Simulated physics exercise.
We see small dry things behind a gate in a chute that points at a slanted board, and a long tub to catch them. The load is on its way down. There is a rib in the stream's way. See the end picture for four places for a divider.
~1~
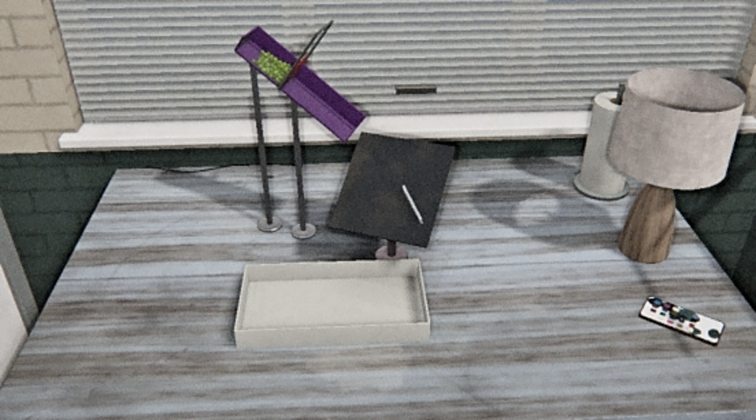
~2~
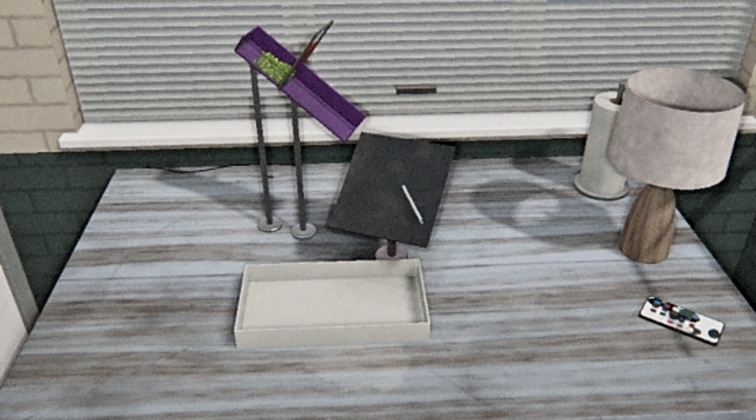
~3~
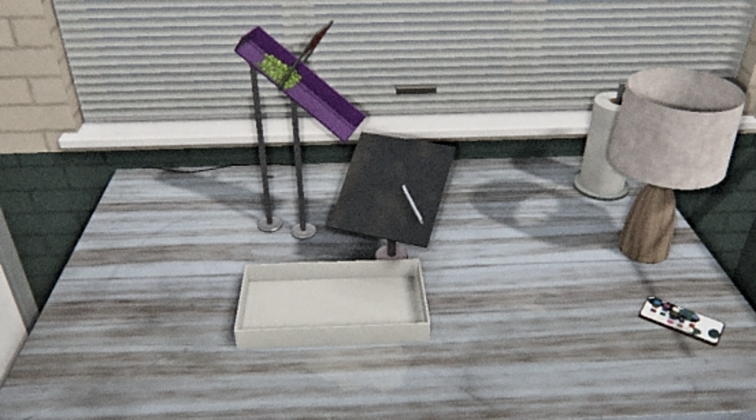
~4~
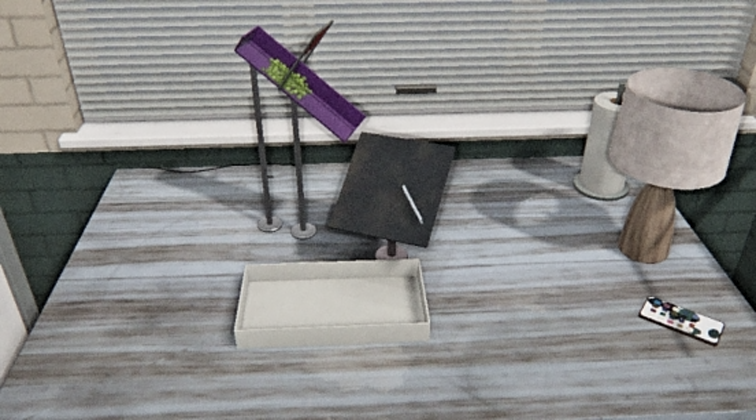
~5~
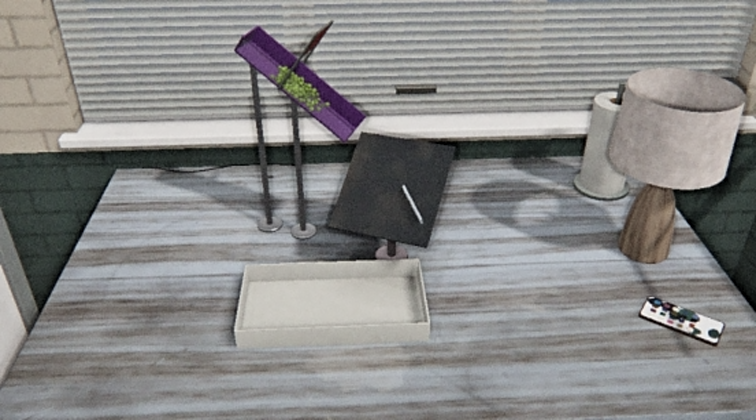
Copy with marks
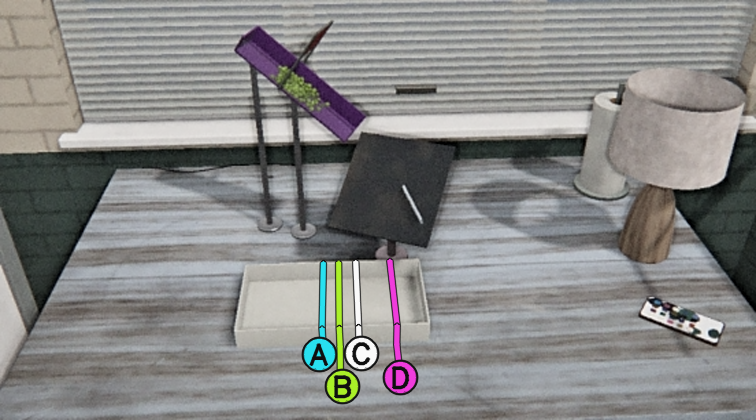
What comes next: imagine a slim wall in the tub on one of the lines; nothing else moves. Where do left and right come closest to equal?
The answer is line D.
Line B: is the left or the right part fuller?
Right.
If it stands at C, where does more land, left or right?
The right side.
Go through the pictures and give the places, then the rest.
Load behind the gate at (279, 69), dried peas; lip of the chute at (351, 136), sloping fairly steeply, in the first frame.
Middle of the board at (392, 186), tilted fairly steeply; middle of its low edge at (377, 237); of its high edge at (407, 139), in the second frame.
Front corners of the tub at (235, 331) and (429, 323), empty; front of the load at (297, 81), in the third frame.
Middle of the load at (287, 81); its front at (310, 92), about a quarter of the way to the lip; rib from (403, 186) to (421, 219), in the fourth frame.
Middle of the load at (300, 89); its front at (327, 104), about half of the way to the lip, in the fifth frame.
On the marked copy, line A crosses the front rim at (322, 327); line B crosses the front rim at (339, 327); line C crosses the front rim at (358, 326); line D crosses the front rim at (397, 324).
For line A, of what is caught, none on the left of the divider, all on the right.
For line B, of what is caught, none on the left of the divider, all on the right.
For line C, of what is caught, a small part on the left of the divider, most on the right.
For line D, of what is caught, about half on the left of the divider, about half on the right.
